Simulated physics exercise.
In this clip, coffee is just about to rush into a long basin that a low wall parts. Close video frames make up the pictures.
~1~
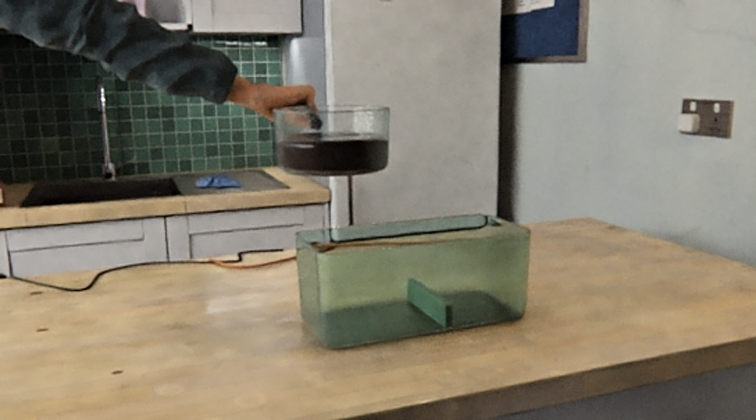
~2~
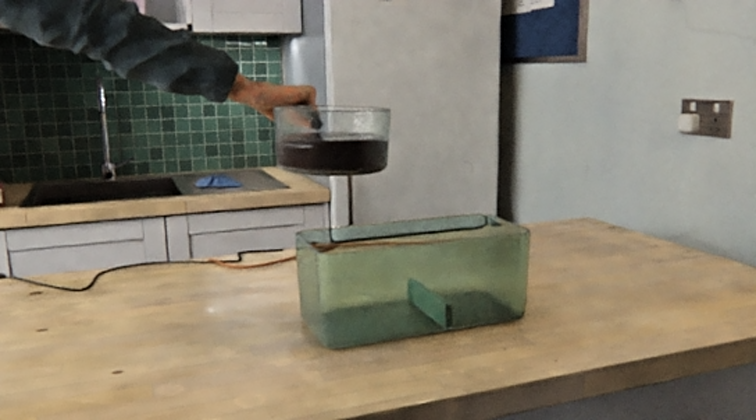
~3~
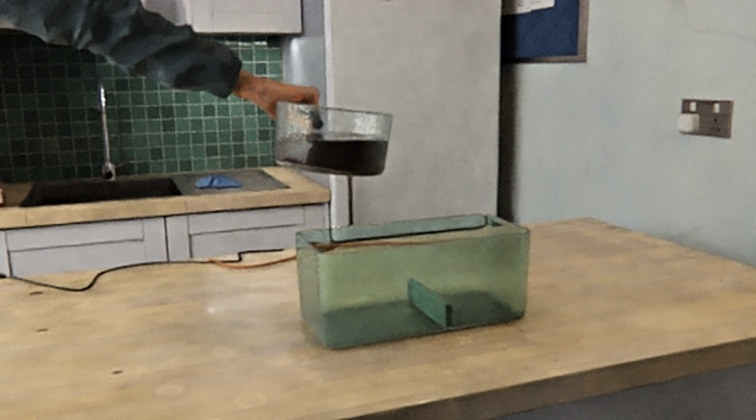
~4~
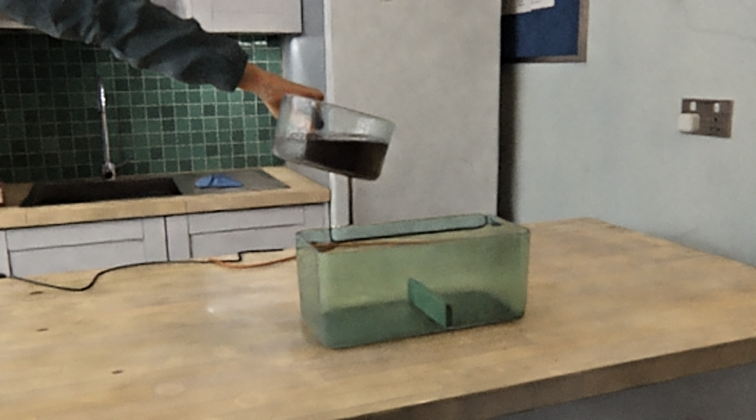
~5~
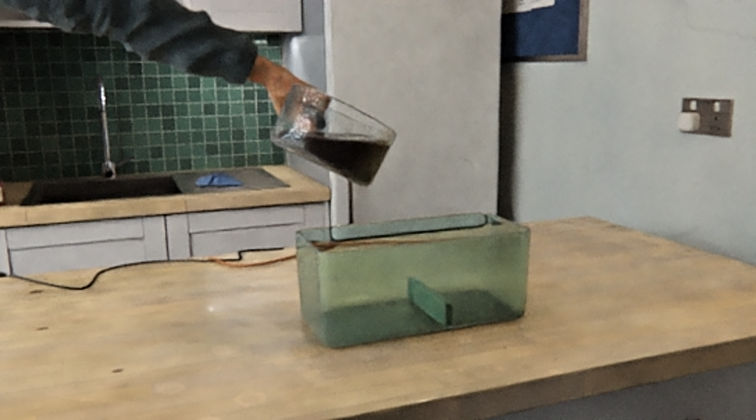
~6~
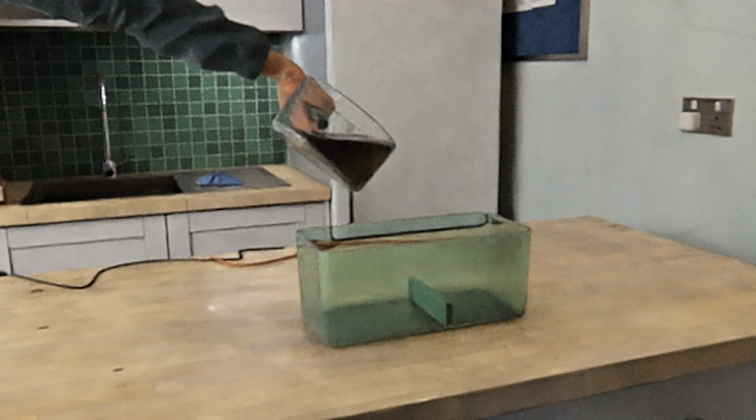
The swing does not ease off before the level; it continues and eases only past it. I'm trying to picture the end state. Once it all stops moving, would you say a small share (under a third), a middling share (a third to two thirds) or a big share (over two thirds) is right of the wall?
A small share, under a third.
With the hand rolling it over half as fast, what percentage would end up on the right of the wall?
I'd put it at some 40 percent.
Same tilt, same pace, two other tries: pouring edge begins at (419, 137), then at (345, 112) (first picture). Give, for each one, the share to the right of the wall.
You'd get 75 percent from the first and 15 percent from the second.
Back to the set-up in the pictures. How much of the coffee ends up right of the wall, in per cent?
20 %.
A moment on, the saucepan is tipped on its side and 34 per cent is still to pour, 21 is left of the wall and 2 right of it.
Next, the saucepan is tipped on its side and 15 per cent is still to pour, 58 is left of the wall and 20 right of it.
Then the saucepan is tipped on its side and 5 per cent is still to pour, 68 is left of the wall and 19 right of it.
Later the saucepan is tipped on its side and 2 per cent is still to pour, 74 is left of the wall and 21 right of it.
At rest 76 per cent lies left of the wall, 21 right of it and 3 outside.
